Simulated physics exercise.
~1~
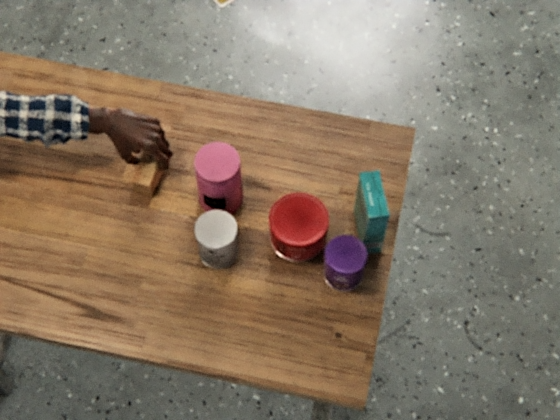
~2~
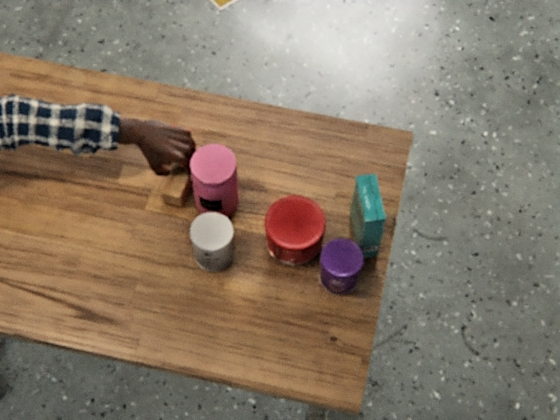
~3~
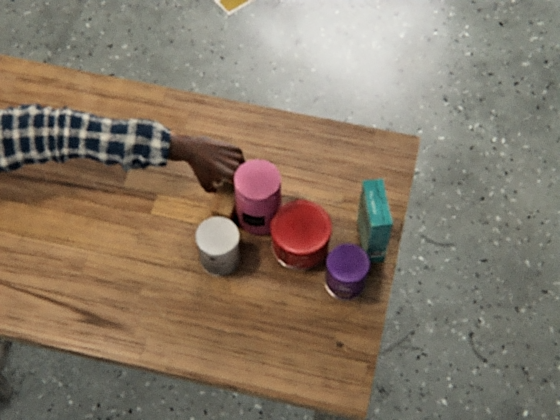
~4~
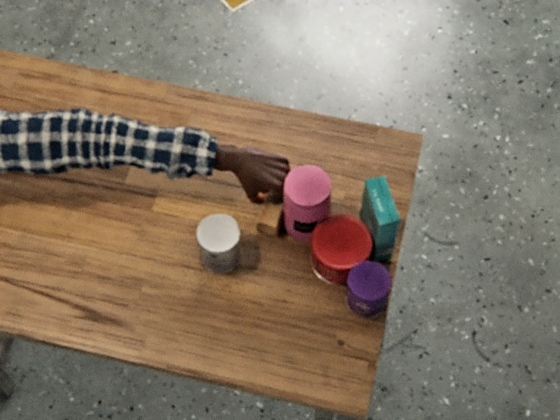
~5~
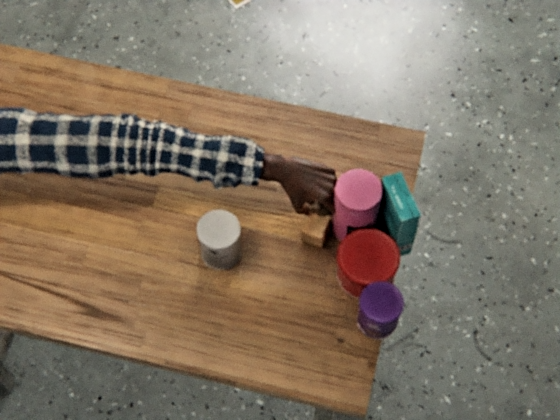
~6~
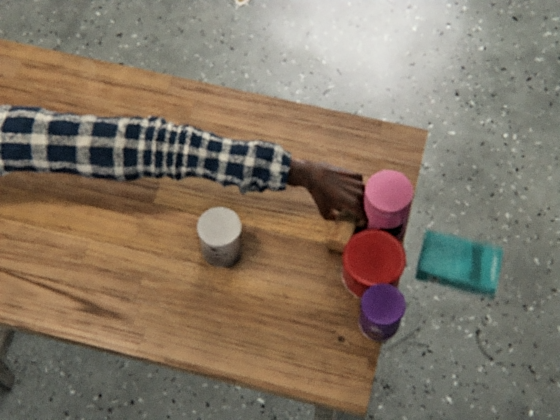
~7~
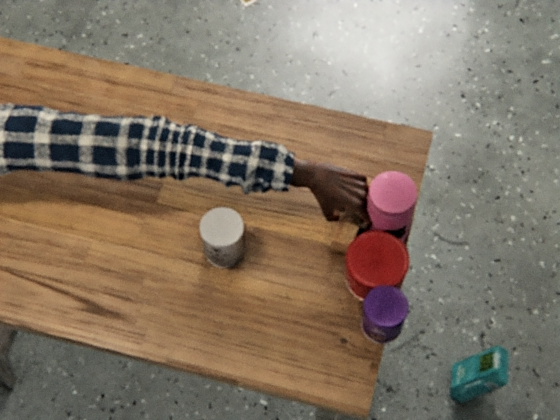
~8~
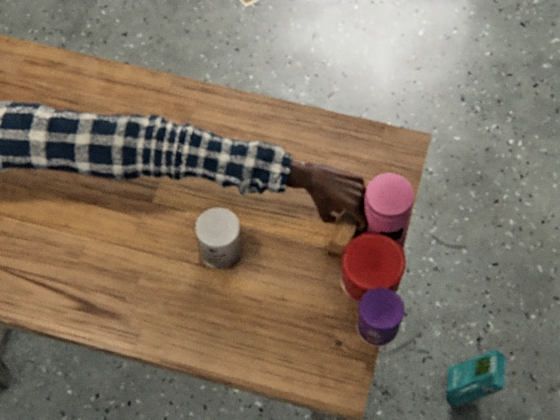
A wooden table on a speckled grey floor is seen from above. On its right half stand a pink jar, a white tin, a red tub, a purple tin and an upright turquoise packet near the right edge. An arm in a checked sleeve reaches in from the left, pushing a small wooden block against the pink jar. The jar slides right into the red tub, which shoves the purple tin along, and then the jar reaches the packet. The packet tips off the edge and lands on the floor, while the others stay on the table, the white tin unmoved.
